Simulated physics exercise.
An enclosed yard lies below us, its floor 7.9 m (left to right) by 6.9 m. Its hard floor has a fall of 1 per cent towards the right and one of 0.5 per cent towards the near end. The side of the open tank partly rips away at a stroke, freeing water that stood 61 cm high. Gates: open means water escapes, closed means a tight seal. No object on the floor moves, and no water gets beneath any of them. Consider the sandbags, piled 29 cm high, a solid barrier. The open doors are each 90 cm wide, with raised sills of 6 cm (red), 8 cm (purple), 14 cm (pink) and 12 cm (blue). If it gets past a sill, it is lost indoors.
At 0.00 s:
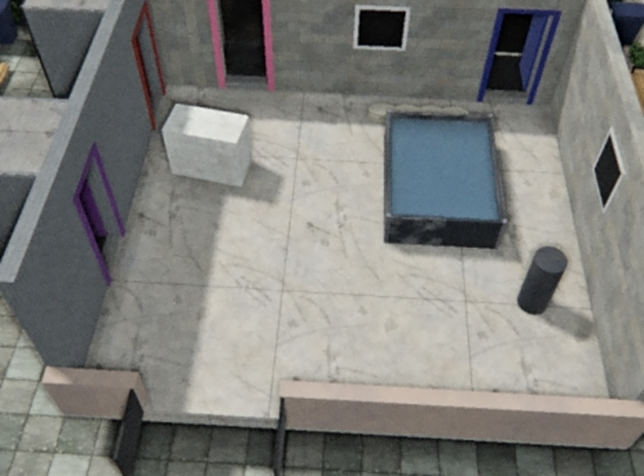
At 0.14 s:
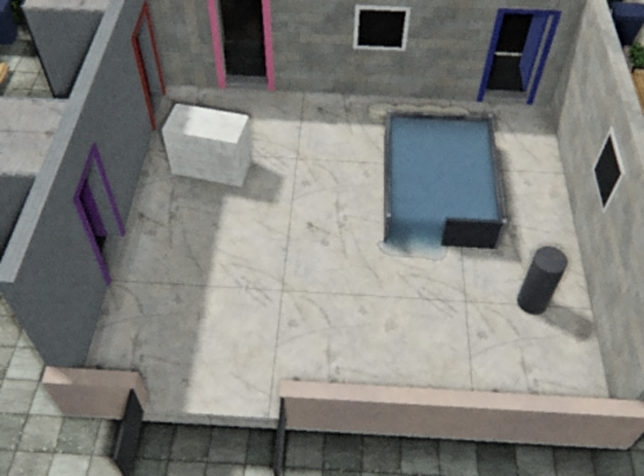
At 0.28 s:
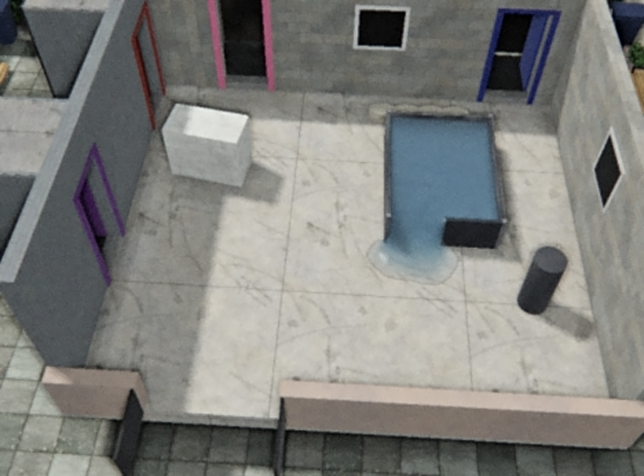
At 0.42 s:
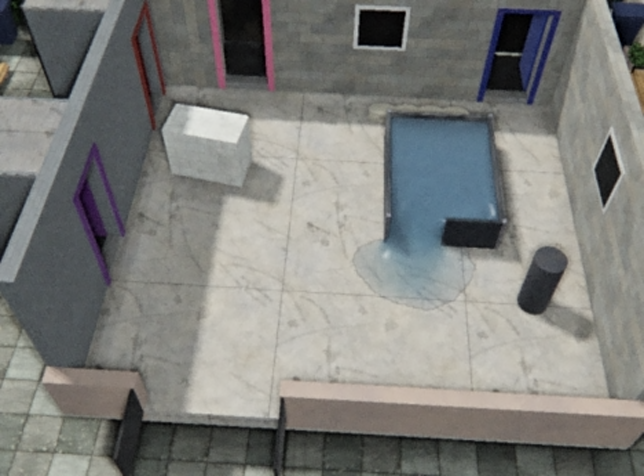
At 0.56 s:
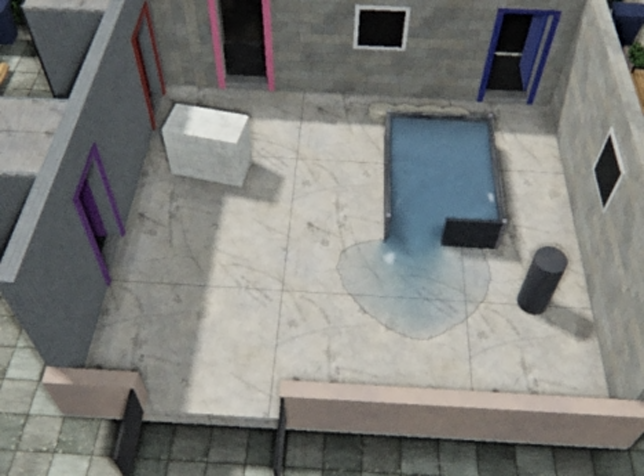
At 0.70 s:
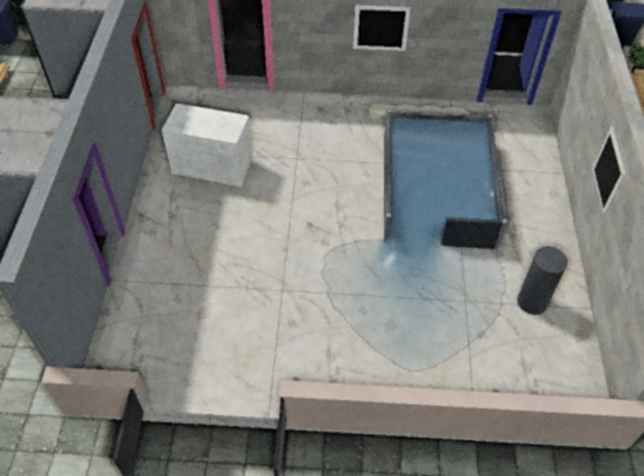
In the video, part of the near side of an open tank of blue water gives way in a walled yard, and water pours through the gap, spreading across the pale floor towards the near wall in a widening pool.
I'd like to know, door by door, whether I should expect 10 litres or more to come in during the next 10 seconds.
One by one: Red door: Lags behind the figure; purple door: Lags behind the figure; pink door: Lags behind the figure; blue door: Lags behind the figure.
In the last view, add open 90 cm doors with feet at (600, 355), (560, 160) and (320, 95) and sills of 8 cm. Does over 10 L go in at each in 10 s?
In turn: Beyond it, short of it, short of it.
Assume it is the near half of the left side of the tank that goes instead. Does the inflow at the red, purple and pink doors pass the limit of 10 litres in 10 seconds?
Then it goes red too high, purple too high, pink fine.
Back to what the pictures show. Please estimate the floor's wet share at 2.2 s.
I'd say around 30 % is wet.
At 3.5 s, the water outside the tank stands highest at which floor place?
Pixel (605, 423), about.
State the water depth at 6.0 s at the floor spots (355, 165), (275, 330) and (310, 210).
0, 6, 0 cm.
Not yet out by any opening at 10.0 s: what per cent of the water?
Some 88 out of every hundred parts.
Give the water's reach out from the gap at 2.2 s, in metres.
Roughly 4.4 m.
After 1.4 s water covers 20 % of the floor and is deepest (32 cm) near (405, 253); red door not reached, purple door not reached, pink door not reached, blue door not reached.
After 2.2 s water covers 30 % of the floor and is deepest (28 cm) near (407, 411); red door not reached, purple door not reached, pink door not reached, blue door not reached.
After 3.5 s water covers 35 % of the floor and is deepest (28 cm) near (605, 423); red door not reached, purple door not reached, pink door not reached, blue door not reached.
After 6.0 s water covers 55 % of the floor and is deepest (20 cm) near (605, 423); red door not reached, purple door 5 cm at the sill, 0 L in, pink door not reached, blue door not reached.
After 10.0 s water covers 75 % of the floor and is deepest (12 cm) near (592, 422); red door 2 cm at the sill, 0 L in, purple door 3 cm at the sill, 0 L in, pink door not reached, blue door 10 cm at the sill, 0 L in.
